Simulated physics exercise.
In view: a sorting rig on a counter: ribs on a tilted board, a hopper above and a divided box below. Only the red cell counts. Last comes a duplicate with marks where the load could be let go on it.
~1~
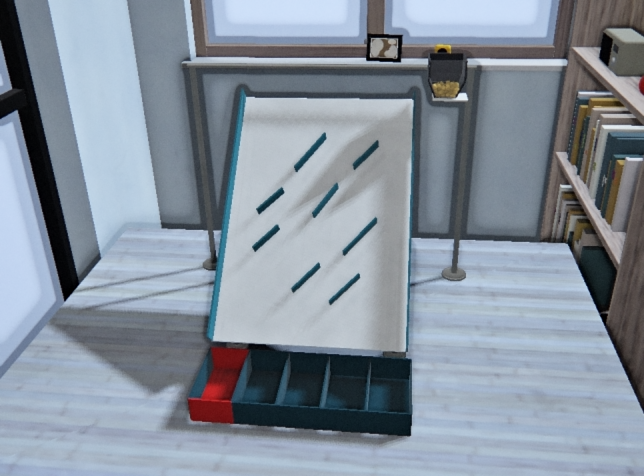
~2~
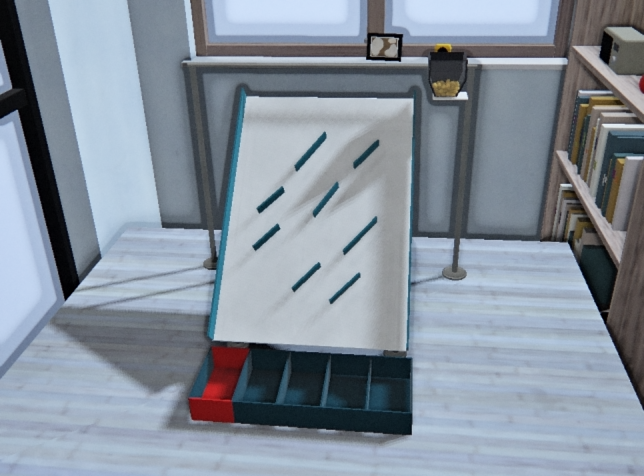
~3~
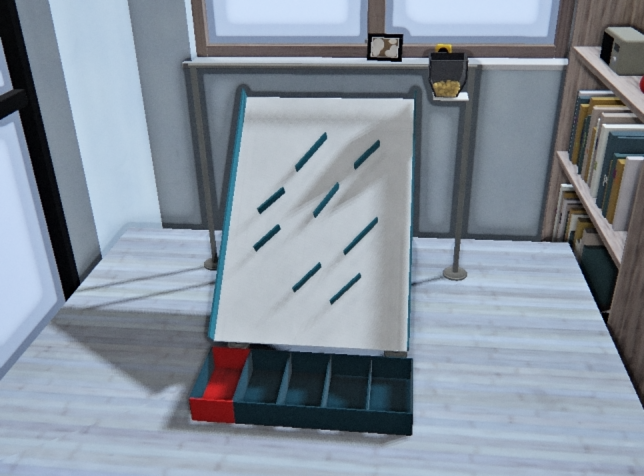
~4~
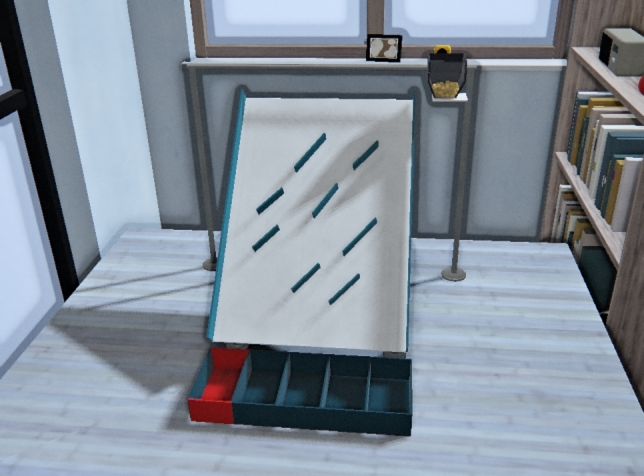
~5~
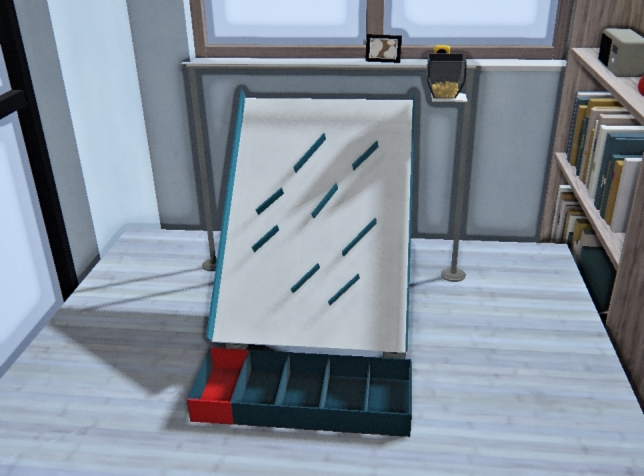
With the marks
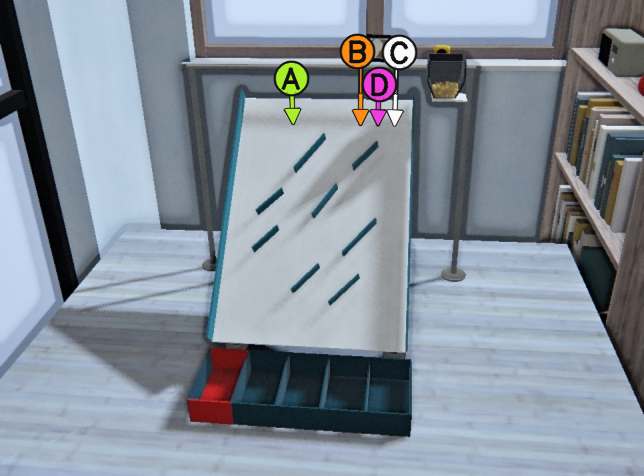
A tilted white board with slanted teal ribs stands still above a divided box.
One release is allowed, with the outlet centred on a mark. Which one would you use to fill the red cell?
Choose A.
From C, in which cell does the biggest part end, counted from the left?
The fifth.
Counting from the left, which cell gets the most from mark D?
It is the fifth one.
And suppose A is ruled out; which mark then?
Here it is mark B.
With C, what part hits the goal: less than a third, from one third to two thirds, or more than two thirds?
Mark C gives less than a third.
On the marked copy, mark A meets the board at (292, 118); mark B meets the board at (360, 119); mark C meets the board at (394, 120); mark D meets the board at (378, 119).
With A, most in the red cell, a small part in other cells.
With B, about a quarter in the red cell, most in other cells.
With C, none in the red cell, nearly all in other cells, a stray few outside the box.
With D, a small part in the red cell, most in other cells, a stray few held on the board, a stray few outside the box.
